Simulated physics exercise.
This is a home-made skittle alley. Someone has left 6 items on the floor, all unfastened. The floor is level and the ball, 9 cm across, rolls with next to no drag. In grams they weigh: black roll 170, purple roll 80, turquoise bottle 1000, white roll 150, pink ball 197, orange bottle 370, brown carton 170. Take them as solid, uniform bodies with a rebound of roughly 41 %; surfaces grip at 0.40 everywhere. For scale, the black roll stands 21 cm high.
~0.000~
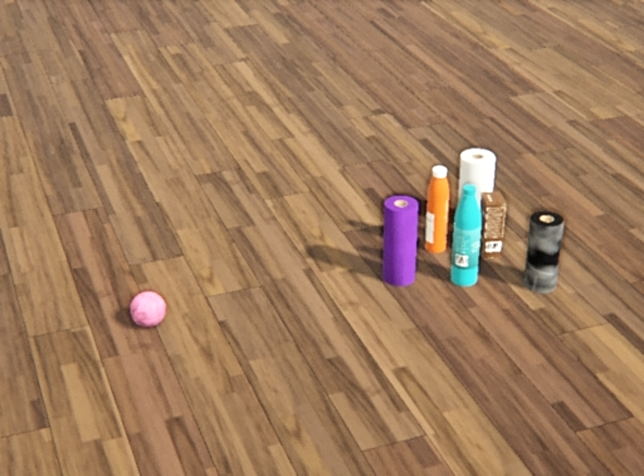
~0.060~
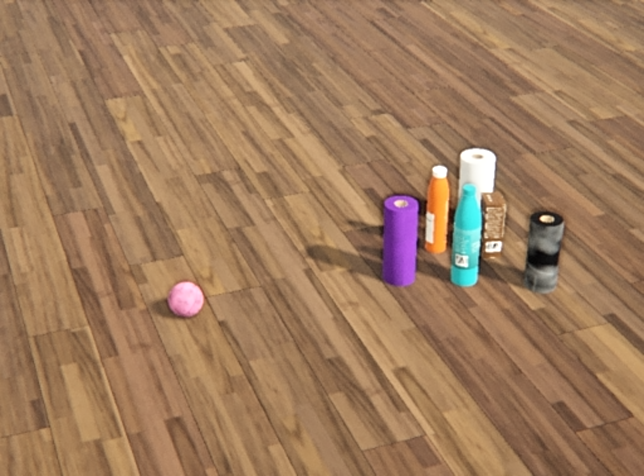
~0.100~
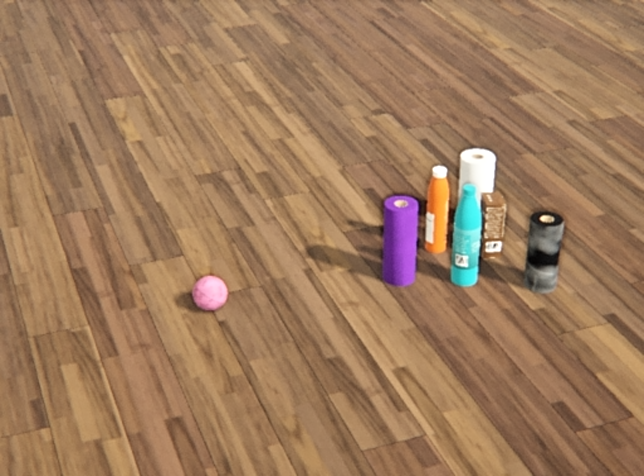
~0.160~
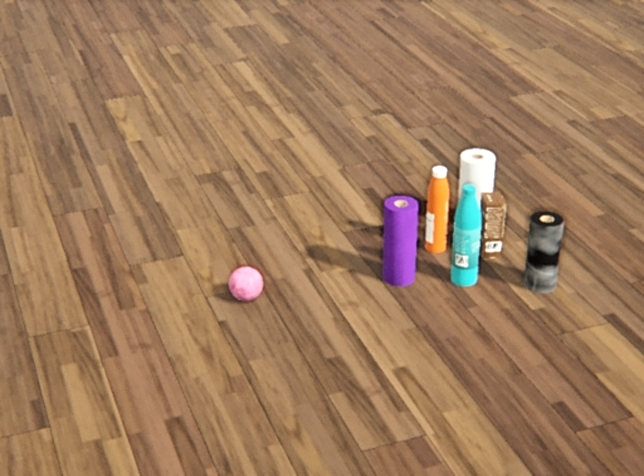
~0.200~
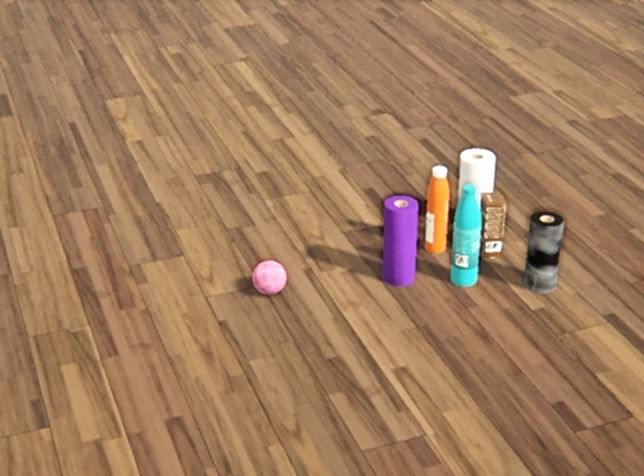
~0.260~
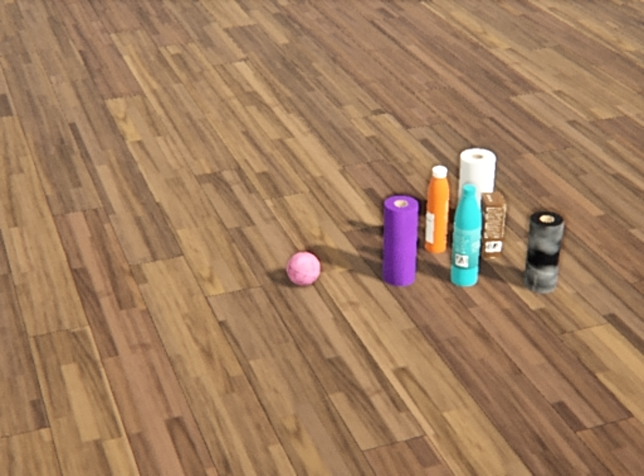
The clip shows a pink ball rolling steadily rightward and slightly up the view across a wooden floor, drawing closer to a motionless group of standing objects: purple, white and black rolls, orange and turquoise bottles, and a brown carton.
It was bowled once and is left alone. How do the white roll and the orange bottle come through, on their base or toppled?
The white roll is still upright, the orange bottle falls over.
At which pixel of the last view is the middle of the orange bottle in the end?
Near (511, 222).
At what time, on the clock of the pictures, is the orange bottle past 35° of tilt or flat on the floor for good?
Near 0.9 s.
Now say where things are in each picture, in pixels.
In the first picture, ball has run 0 cm; pink ball (148, 309); orange bottle (437, 210).
In the second picture, ball has run 11 cm; pink ball (186, 300); turquoise bottle (467, 235).
In the third picture, ball has run 18 cm; pink ball (210, 293); black roll (544, 252).
In the fourth picture, ball has run 28 cm; pink ball (246, 284); turquoise bottle (467, 235).
In the fifth picture, ball has run 35 cm; pink ball (269, 278); black roll (544, 252).
In the sixth picture, ball has run 46 cm; pink ball (303, 269); orange bottle (437, 210).
Around 0.46 s, ball has run 81 cm; pink ball near (411, 241).
Around 0.86 s, ball has run 91 cm; pink ball near (437, 230); orange bottle at 36° to upright near (485, 201).
Around 1.16 s, ball has run 98 cm; pink ball near (454, 222); orange bottle on its side near (511, 222).
Around 2.76 s, ball has run 97 cm; pink ball near (426, 207); orange bottle on its side near (511, 221).
Finally (4.0 s), on their side or leaning hard on the floor, orange bottle; the other 5 still in place (within 8 cm). Final places as that camera would see them, white roll near (476, 190), orange bottle near (512, 222).
